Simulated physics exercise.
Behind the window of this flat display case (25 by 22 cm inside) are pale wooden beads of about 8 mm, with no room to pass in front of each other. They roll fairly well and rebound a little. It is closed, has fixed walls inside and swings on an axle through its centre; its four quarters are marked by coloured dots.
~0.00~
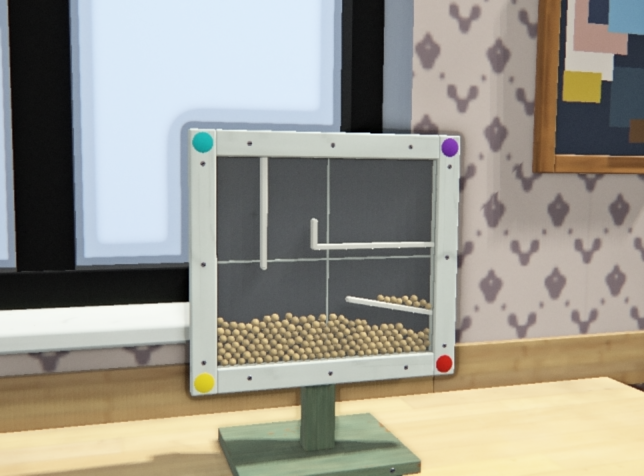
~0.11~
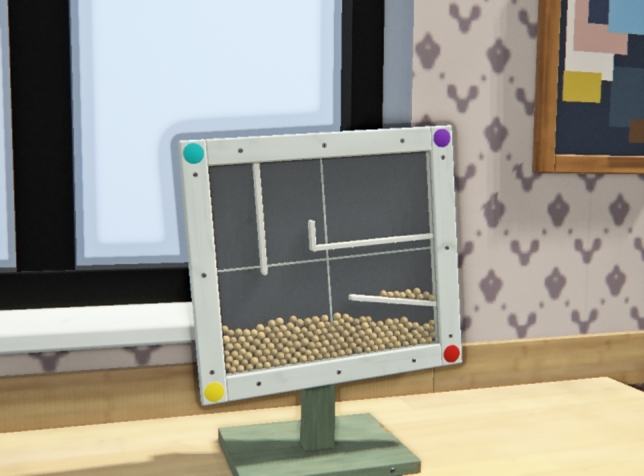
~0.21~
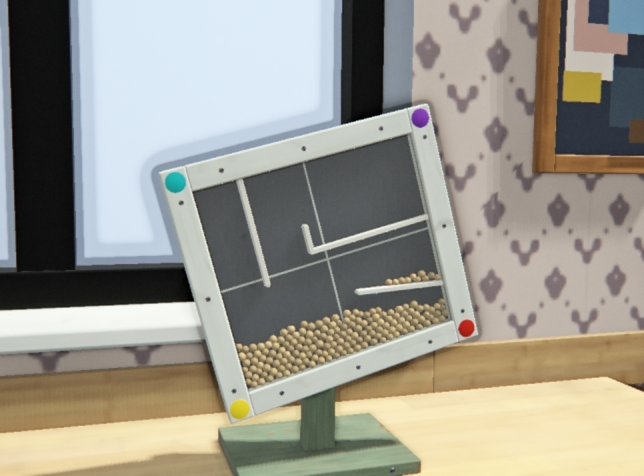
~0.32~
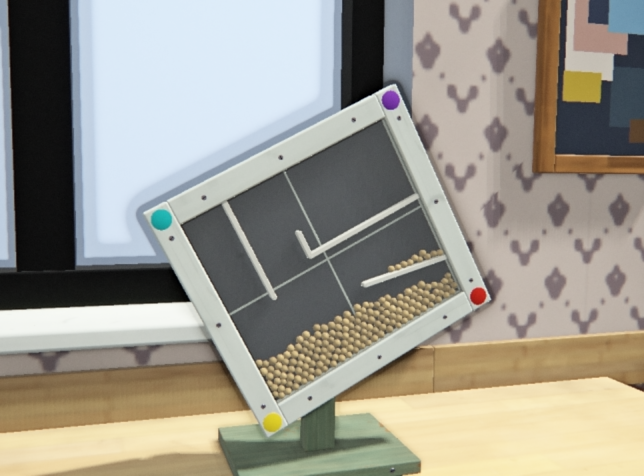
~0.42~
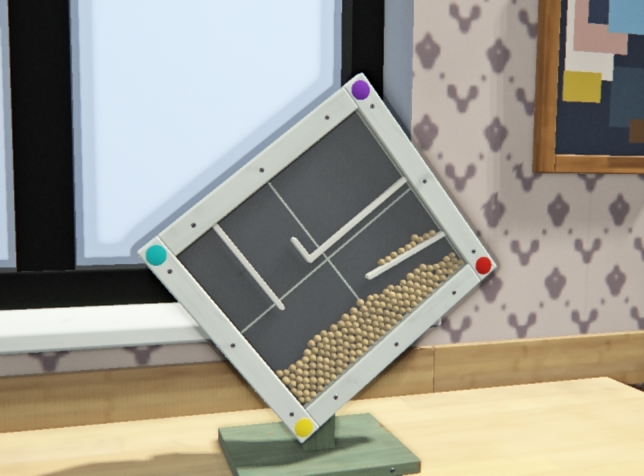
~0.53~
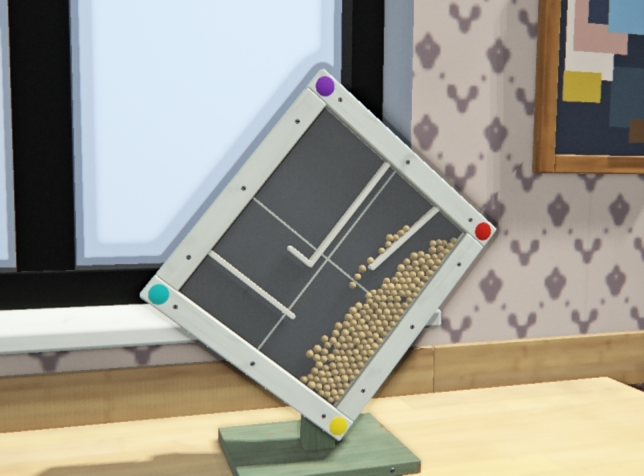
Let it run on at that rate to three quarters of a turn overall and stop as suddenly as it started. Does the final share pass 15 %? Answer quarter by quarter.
Turquoise yes, purple yes, yellow no, red yes.
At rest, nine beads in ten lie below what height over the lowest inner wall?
Roughly 23 cm.
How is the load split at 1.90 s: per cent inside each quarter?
Turquoise quarter: 65; purple quarter: 10; yellow quarter: 25; red quarter: 0.
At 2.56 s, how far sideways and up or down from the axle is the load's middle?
Some 4 cm right and 1 cm below.
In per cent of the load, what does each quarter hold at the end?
Turquoise quarter: 35; purple quarter: 35; yellow quarter: 0; red quarter: 30.
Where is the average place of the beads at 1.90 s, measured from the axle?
Some 8 cm right and 1 cm below.
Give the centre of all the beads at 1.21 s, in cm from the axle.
About 6 cm right and 8 cm below.
After 1.21 s it has turned 127°, the beads' middle is 6 cm right of and 8 cm below the axle; by quarter, turquoise 50 %, yellow 50 %.
After 1.90 s it has turned 204°, the beads' middle is 8 cm right of and 1 cm below the axle; by quarter, turquoise 65 %, purple 10 %, yellow 25 %.
In the end, by 3.9 s, turquoise 35 %, purple 35 %, yellow 0 %, red 30 %.
